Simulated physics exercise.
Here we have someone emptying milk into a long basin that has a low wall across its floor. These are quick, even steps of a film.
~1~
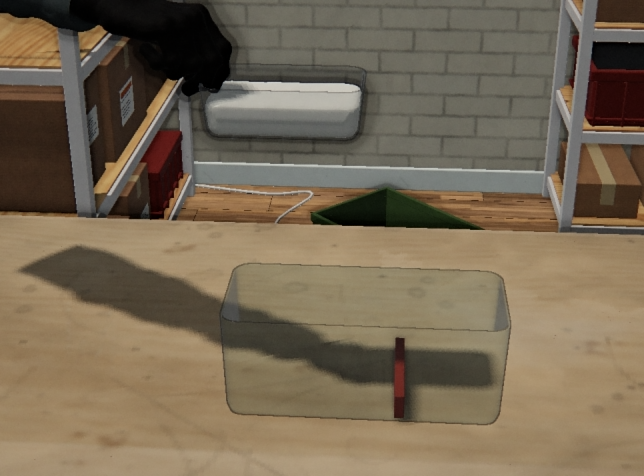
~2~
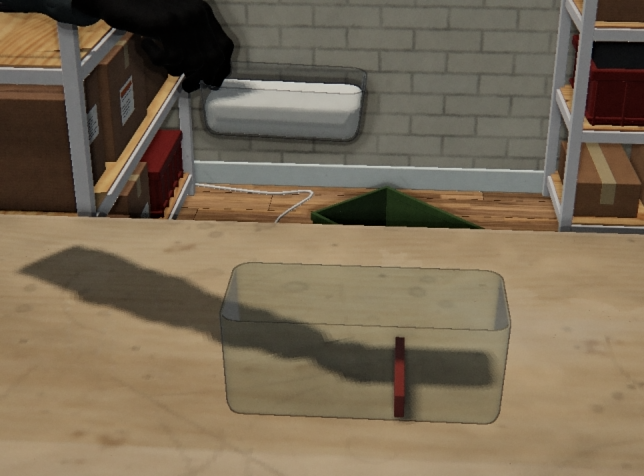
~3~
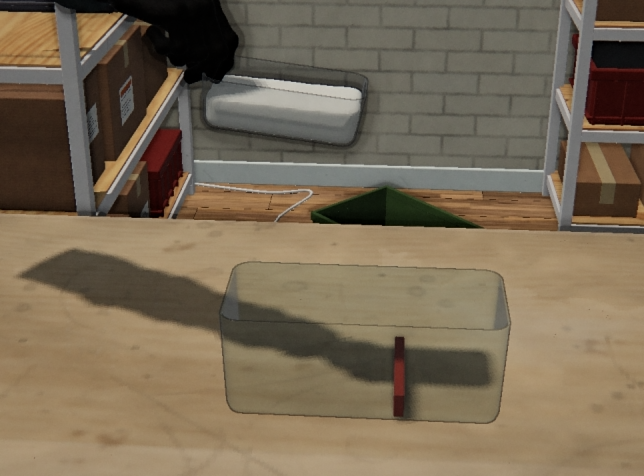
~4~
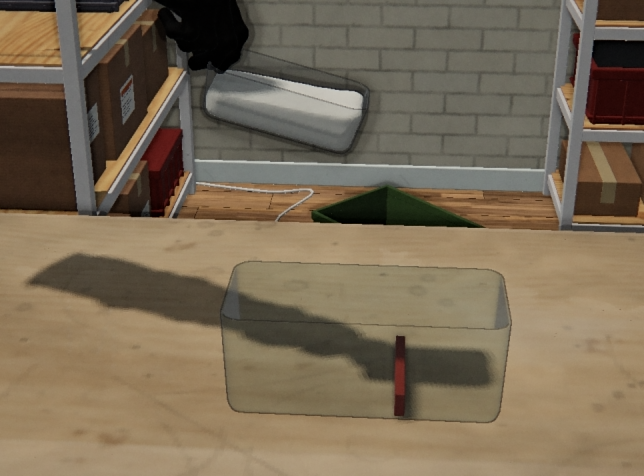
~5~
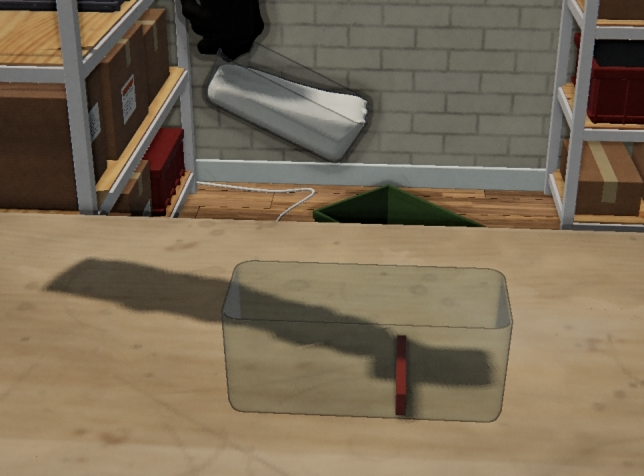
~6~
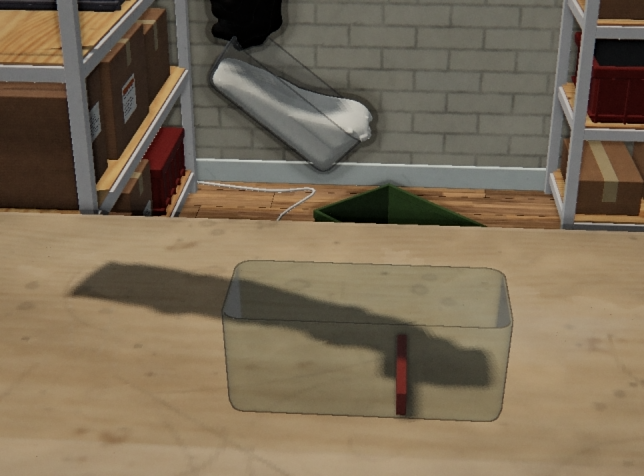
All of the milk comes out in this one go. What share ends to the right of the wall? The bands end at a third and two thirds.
The share right of the wall is between a third and two thirds.
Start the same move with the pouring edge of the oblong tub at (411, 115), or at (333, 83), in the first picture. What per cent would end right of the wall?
About 55 and 15 per cent.
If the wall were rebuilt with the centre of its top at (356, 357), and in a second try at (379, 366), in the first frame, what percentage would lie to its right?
Near 65 % and 60 %.
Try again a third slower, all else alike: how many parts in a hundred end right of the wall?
Close to 60 per cent.
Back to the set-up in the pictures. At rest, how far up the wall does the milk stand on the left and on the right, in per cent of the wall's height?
Some 20 per cent left and 60 right.
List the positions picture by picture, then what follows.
It leans 0°; its right rim is at (364, 81); the milk meets the walls at (210, 92) and (361, 94); the long basin's rim runs from (228, 292) to (506, 302); the wall's top is at (400, 367), in the first picture.
It leans 2°; its right rim is at (365, 83); the milk meets the walls at (210, 89) and (361, 95), in the second picture.
It leans 7°; its right rim is at (366, 90); the milk meets the walls at (210, 85) and (362, 98), in the third picture.
It leans 15°; its right rim is at (368, 101); the milk meets the walls at (212, 80) and (364, 102), in the fourth picture.
It leans 26°; its right rim is at (367, 115); the milk meets the walls at (214, 74) and (362, 106), in the fifth picture.
It leans 39°; its right rim is at (362, 131); the milk meets the walls at (217, 65) and (347, 110); 6 per cent is over the edge, in the sixth picture.
A moment on, the oblong tub is tipped right over and 8 per cent is still to pour, 5 is left of the wall and 25 right of it.
Next, the oblong tub is tipped right over and 0 per cent is still to pour, 19 is left of the wall and 67 right of it.
Then the oblong tub is tipped right over and 0 per cent is still to pour, 34 is left of the wall and 53 right of it.
Later the oblong tub is tipped right over and 0 per cent is still to pour, 40 is left of the wall and 52 right of it.
At rest 40 per cent lies left of the wall, 52 right of it and 7 outside.
